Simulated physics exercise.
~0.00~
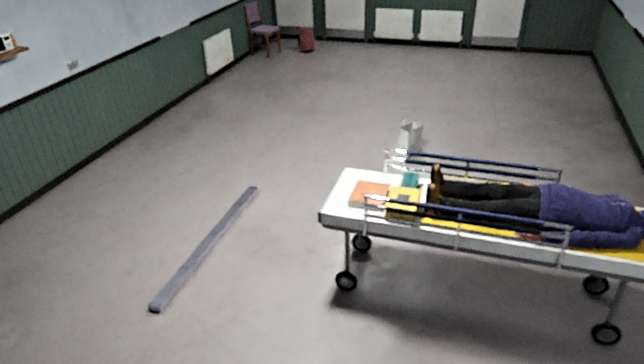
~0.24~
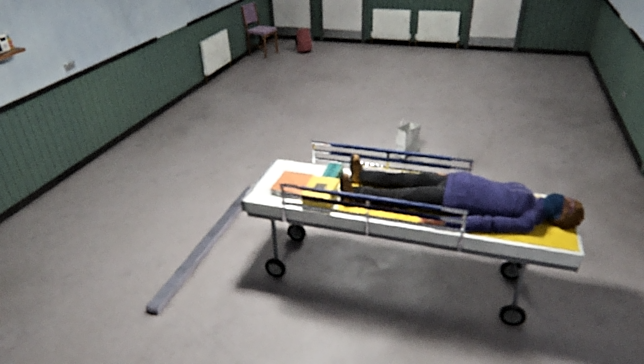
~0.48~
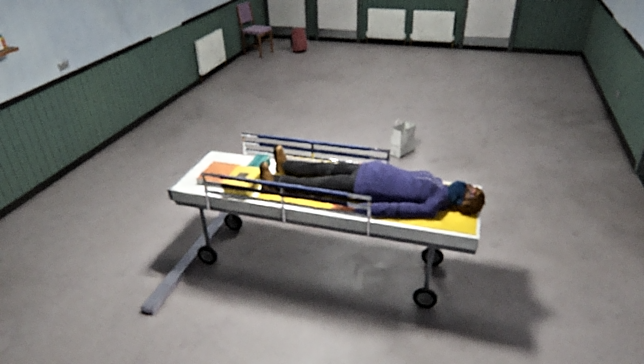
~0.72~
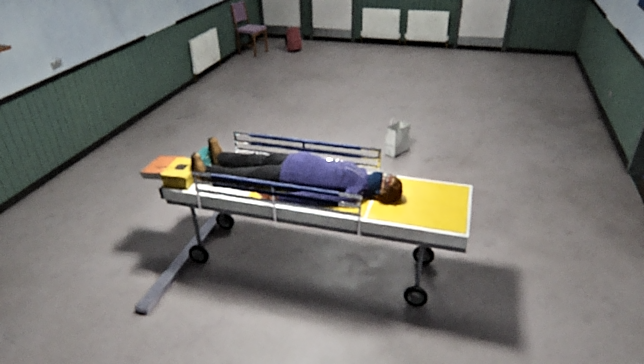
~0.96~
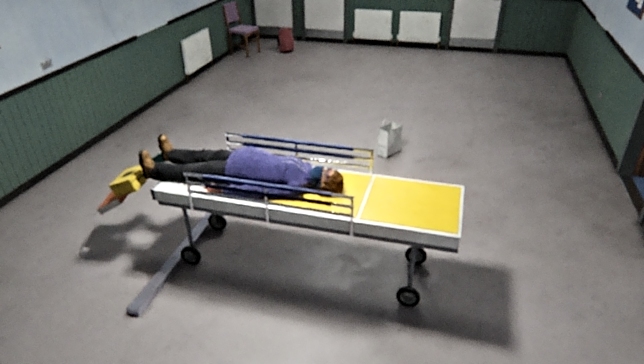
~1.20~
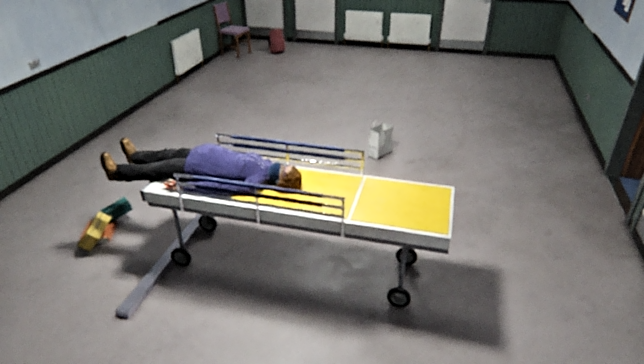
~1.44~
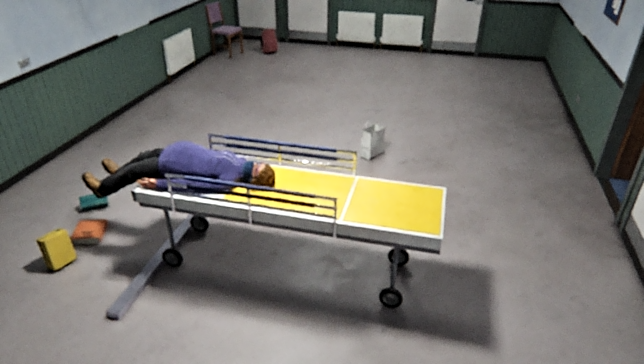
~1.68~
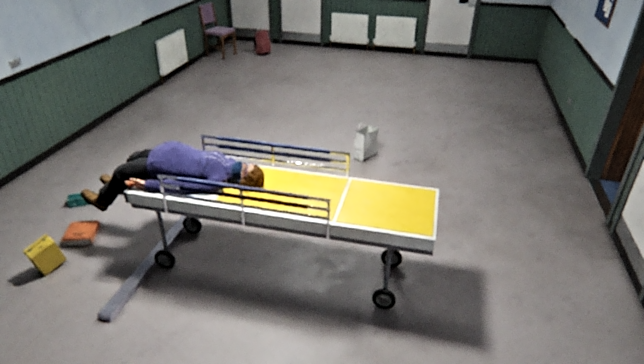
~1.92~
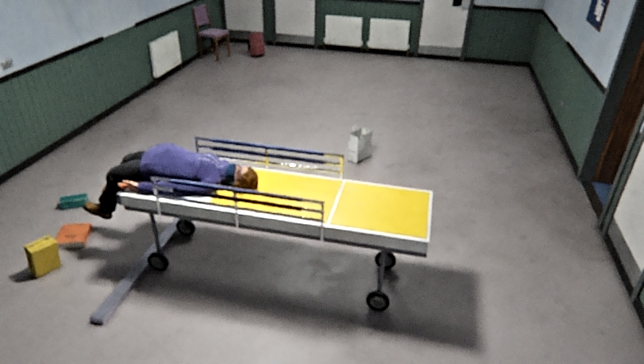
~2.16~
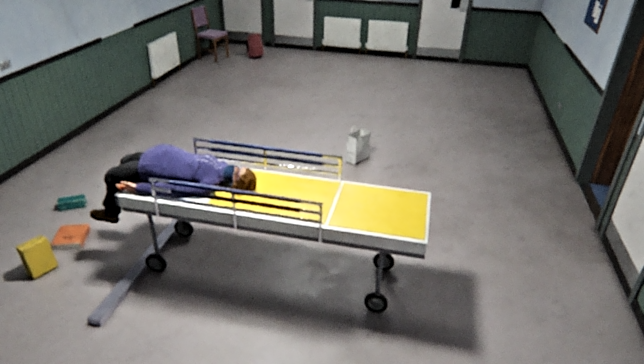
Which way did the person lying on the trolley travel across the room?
The person travelled to the left, first along with the rolling trolley and then by sliding along its top after it stopped.
A person in a purple top lay on a trolley that rolled left and stopped at a bar on the floor, then slid on feet first; the orange, yellow and teal items fell off, and the person's lower legs ended hanging over the end.
